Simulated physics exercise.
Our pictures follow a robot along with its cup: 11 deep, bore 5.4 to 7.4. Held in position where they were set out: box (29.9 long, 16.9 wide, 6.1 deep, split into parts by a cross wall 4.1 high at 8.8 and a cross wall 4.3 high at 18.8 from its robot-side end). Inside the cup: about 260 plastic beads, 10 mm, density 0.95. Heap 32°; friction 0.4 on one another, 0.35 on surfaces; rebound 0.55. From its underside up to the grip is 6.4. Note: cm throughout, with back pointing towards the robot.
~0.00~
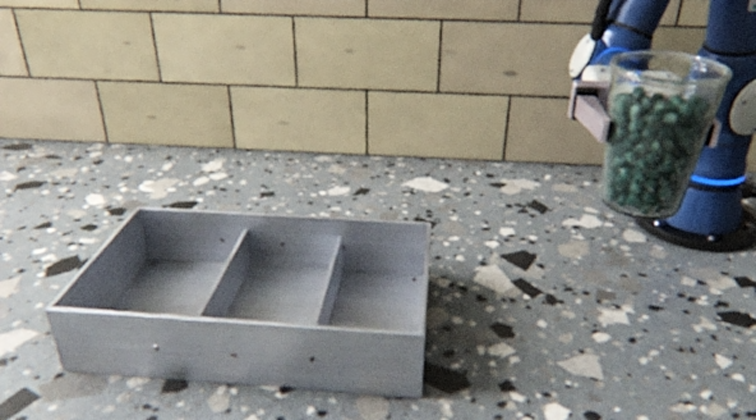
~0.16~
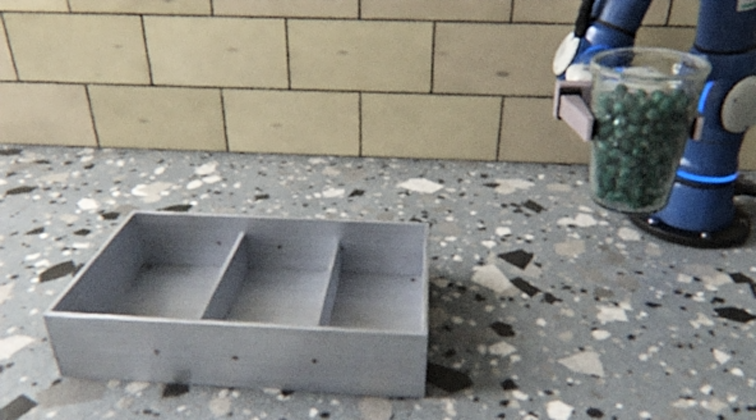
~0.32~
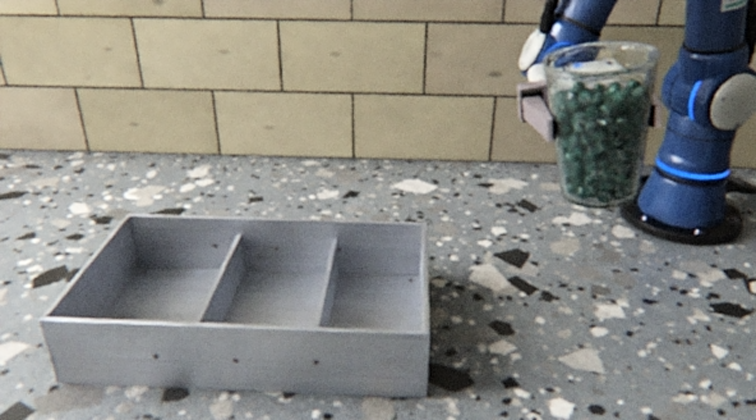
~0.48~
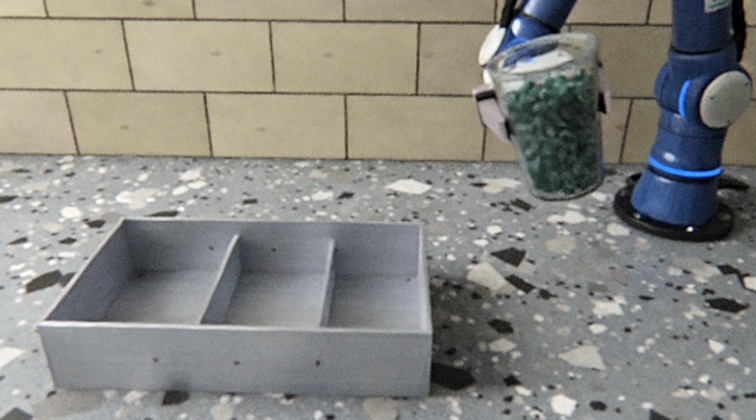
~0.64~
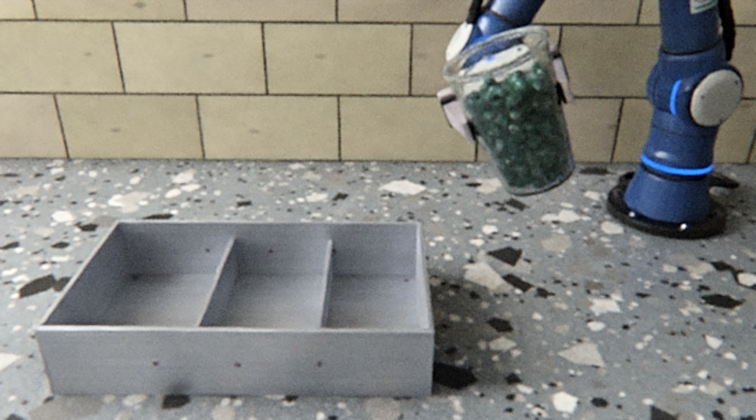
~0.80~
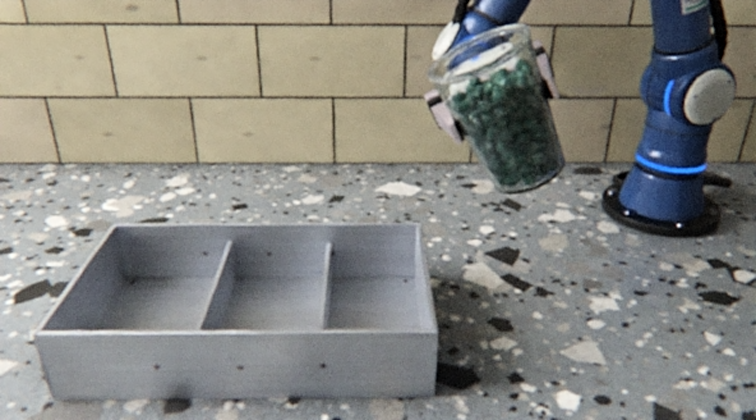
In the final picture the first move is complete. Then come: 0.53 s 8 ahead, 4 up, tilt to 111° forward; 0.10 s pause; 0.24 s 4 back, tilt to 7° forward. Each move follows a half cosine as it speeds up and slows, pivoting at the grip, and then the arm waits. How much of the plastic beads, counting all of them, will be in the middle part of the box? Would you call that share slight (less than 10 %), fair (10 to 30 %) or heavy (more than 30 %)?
I would call it heavy, more than 30 %.
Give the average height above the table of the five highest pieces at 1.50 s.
About 24 cm above the table.
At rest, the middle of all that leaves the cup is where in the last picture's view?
(261, 322).
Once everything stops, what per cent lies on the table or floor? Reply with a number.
I'd say some 0 per cent.
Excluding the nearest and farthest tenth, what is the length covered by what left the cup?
The stretch runs around 8 cm.
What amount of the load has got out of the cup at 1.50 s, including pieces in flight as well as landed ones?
About 70 per cent.
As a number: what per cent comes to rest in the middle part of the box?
75 per cent or thereabouts.
By 1.15 s, tilted 89° forward, highest piece 27 above the table; 264 in the cup.
By 1.50 s, tilted 93° forward, highest piece 25 above the table; 123 in the middle part, 82 in the cup, 2 in the far-side part, 57 in flight or on a rim.
By 1.87 s, tilted 7° forward, highest piece 22 above the table; 197 in the middle part, 48 in the cup, 13 in the far-side part, 4 in the robot-side part, 2 in flight or on a rim.
By 2.92 s, tilted 7° forward, highest piece 22 above the table; 196 in the middle part, 48 in the cup, 13 in the far-side part, 5 in the robot-side part, 2 on the table or floor.
Final count, 196 in the middle part, 48 in the cup, 13 in the far-side part, 5 in the robot-side part, 2 on the table or floor. That is 74 % in the middle part of the box.
